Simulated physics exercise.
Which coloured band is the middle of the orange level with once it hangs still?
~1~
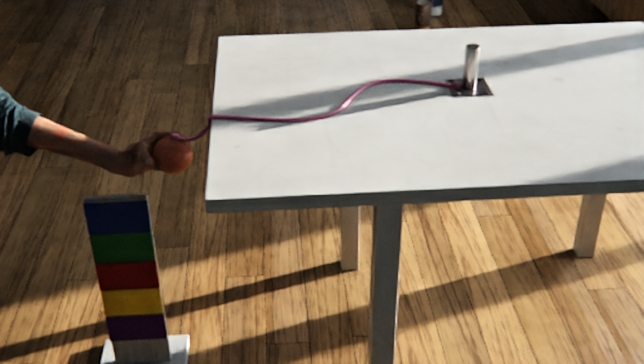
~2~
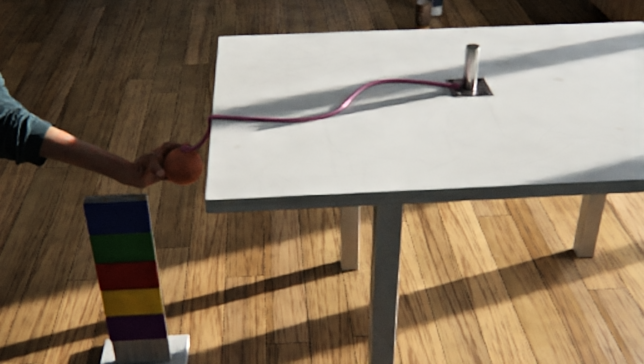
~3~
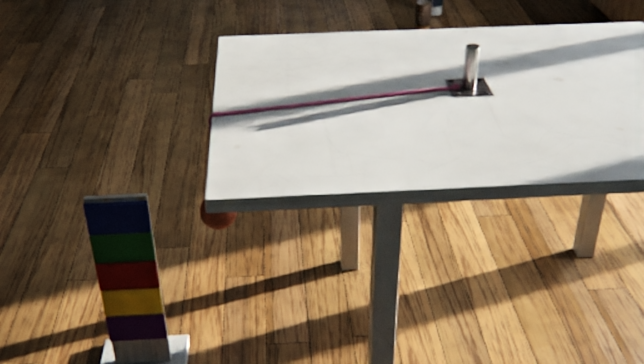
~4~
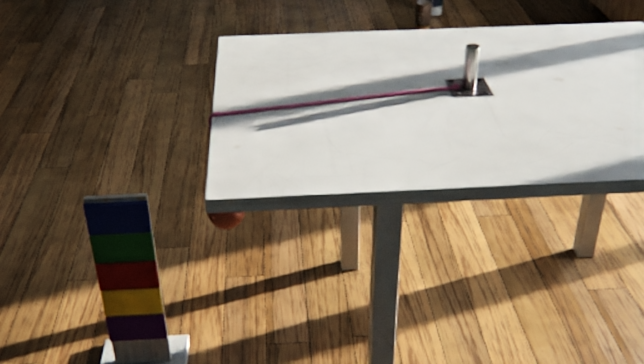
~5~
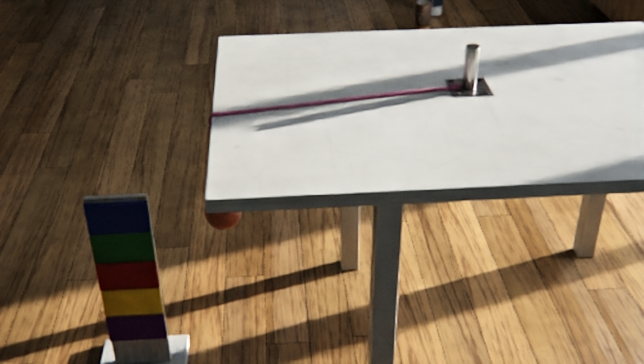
The middle of the orange hangs level with the blue band, the one at the top of the board.
